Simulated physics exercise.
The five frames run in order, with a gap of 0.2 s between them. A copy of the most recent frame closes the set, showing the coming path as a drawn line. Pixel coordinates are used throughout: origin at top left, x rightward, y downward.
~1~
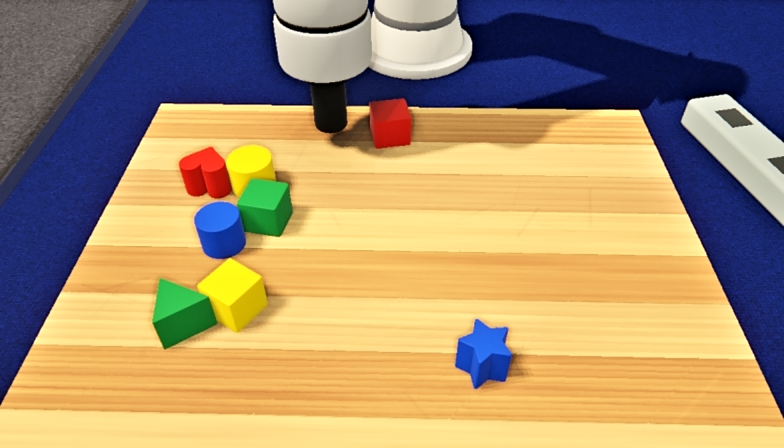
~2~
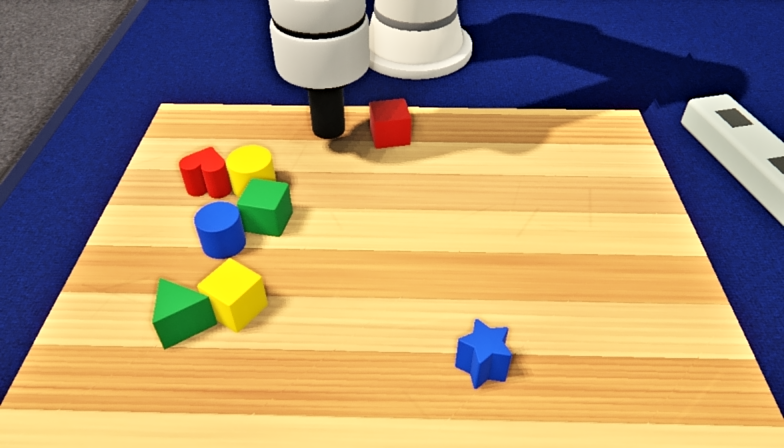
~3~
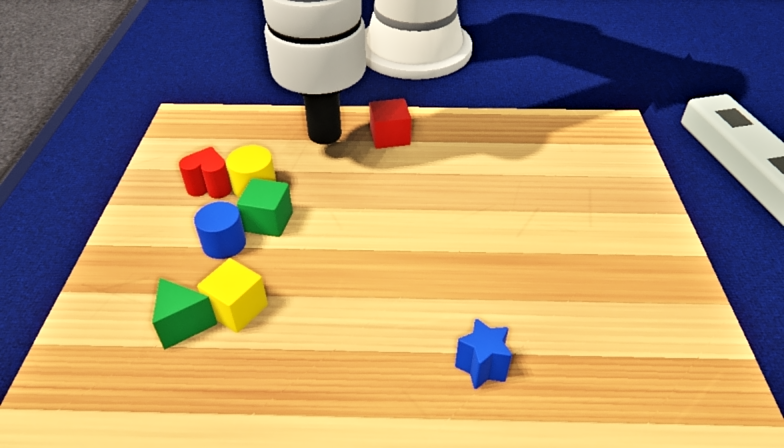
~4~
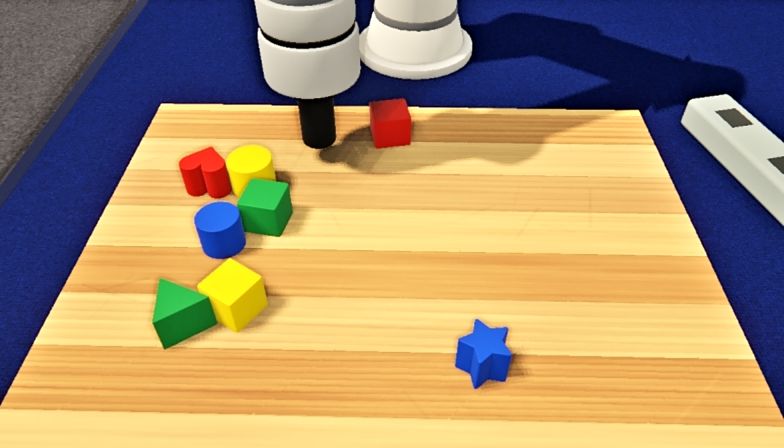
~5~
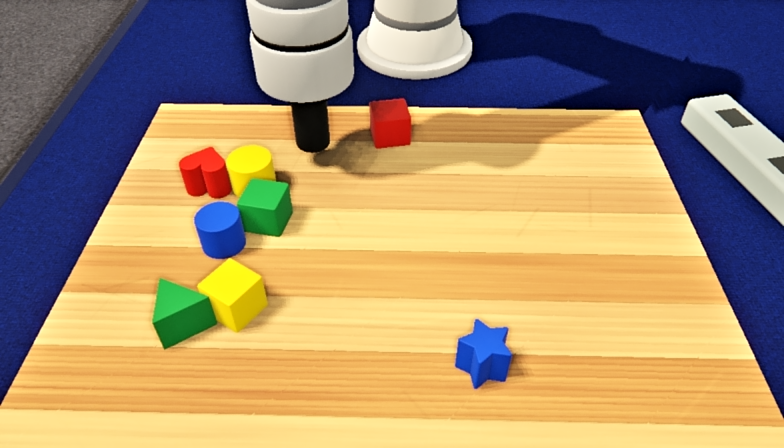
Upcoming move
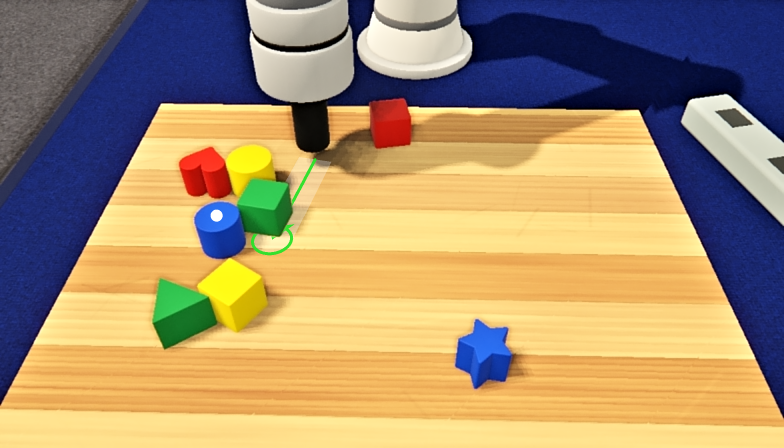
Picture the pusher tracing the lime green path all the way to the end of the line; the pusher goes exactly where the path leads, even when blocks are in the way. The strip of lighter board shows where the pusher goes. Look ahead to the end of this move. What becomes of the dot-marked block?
Its place changes.
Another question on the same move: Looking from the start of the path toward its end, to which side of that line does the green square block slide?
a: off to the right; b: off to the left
It's a.
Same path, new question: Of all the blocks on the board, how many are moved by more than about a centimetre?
My prediction: Two blocks.
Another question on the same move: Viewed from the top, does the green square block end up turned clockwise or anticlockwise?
From above, it looks like the green square block goes clockwise.
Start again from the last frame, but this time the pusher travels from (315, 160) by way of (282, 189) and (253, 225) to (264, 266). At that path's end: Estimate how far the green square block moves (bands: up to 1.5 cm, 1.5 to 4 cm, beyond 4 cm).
Upwards of 4 cm.
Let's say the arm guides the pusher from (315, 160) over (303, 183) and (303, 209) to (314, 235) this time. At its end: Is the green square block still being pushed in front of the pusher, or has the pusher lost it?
Gone from the front.
Drawn move, from (315, 160) directly to (272, 240); the dot is on the blue circular block.
The first path, step by step. One third of the way, pusher at (300, 169); nothing pushed yet.
Two thirds of the way, pusher at (285, 195); blue circular block at (207, 219); green square block at (251, 202), turned 25° clockwise.
At the end, pusher at (269, 224); blue circular block at (177, 229); yellow circular block still; green square block at (224, 223), turned 70° clockwise.
